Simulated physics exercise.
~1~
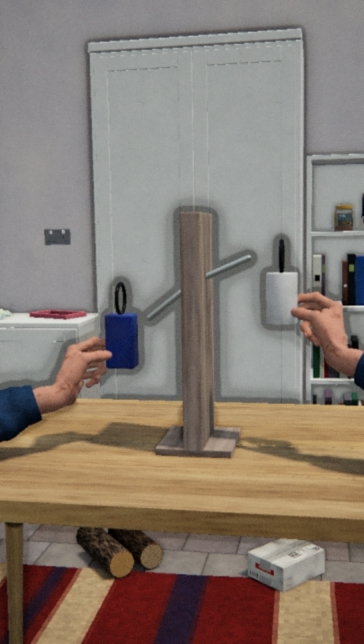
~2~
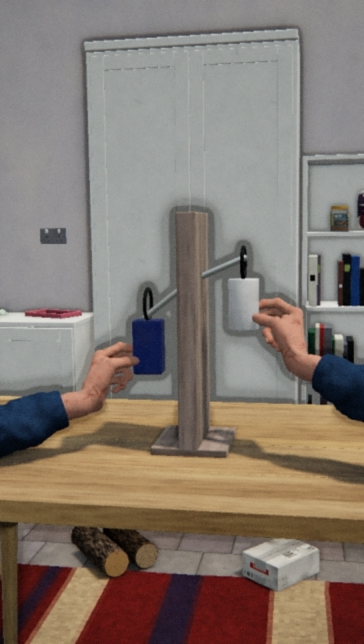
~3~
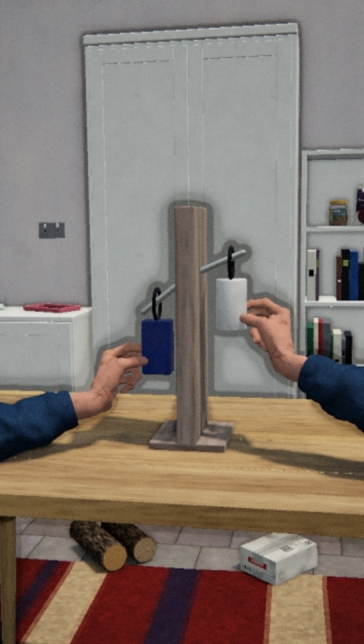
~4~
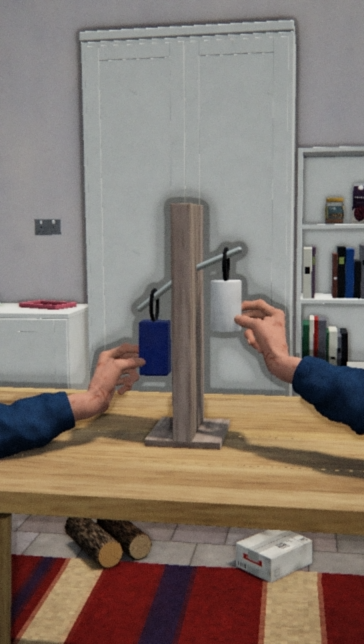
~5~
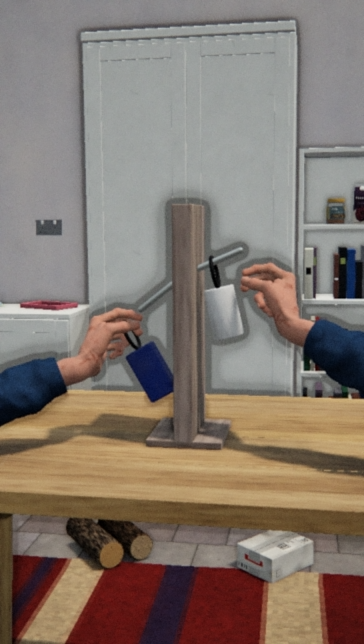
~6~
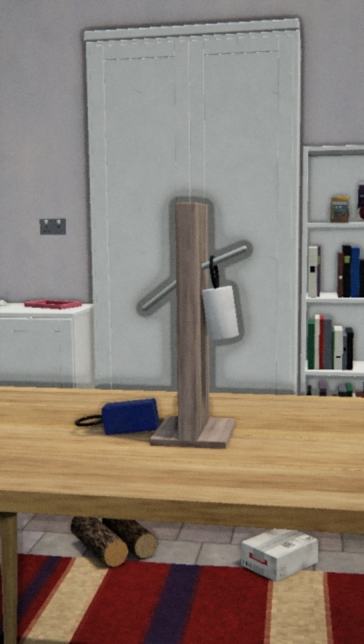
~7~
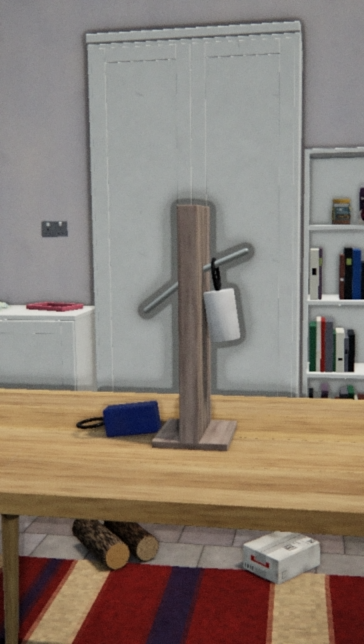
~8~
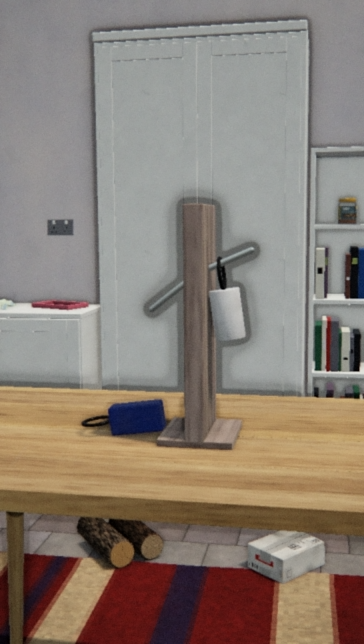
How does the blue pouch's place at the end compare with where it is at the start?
At the start the blue pouch is held upright in the air to the left of the stand, and at the end it lies on its side on the tabletop, lower down and still left of the post.
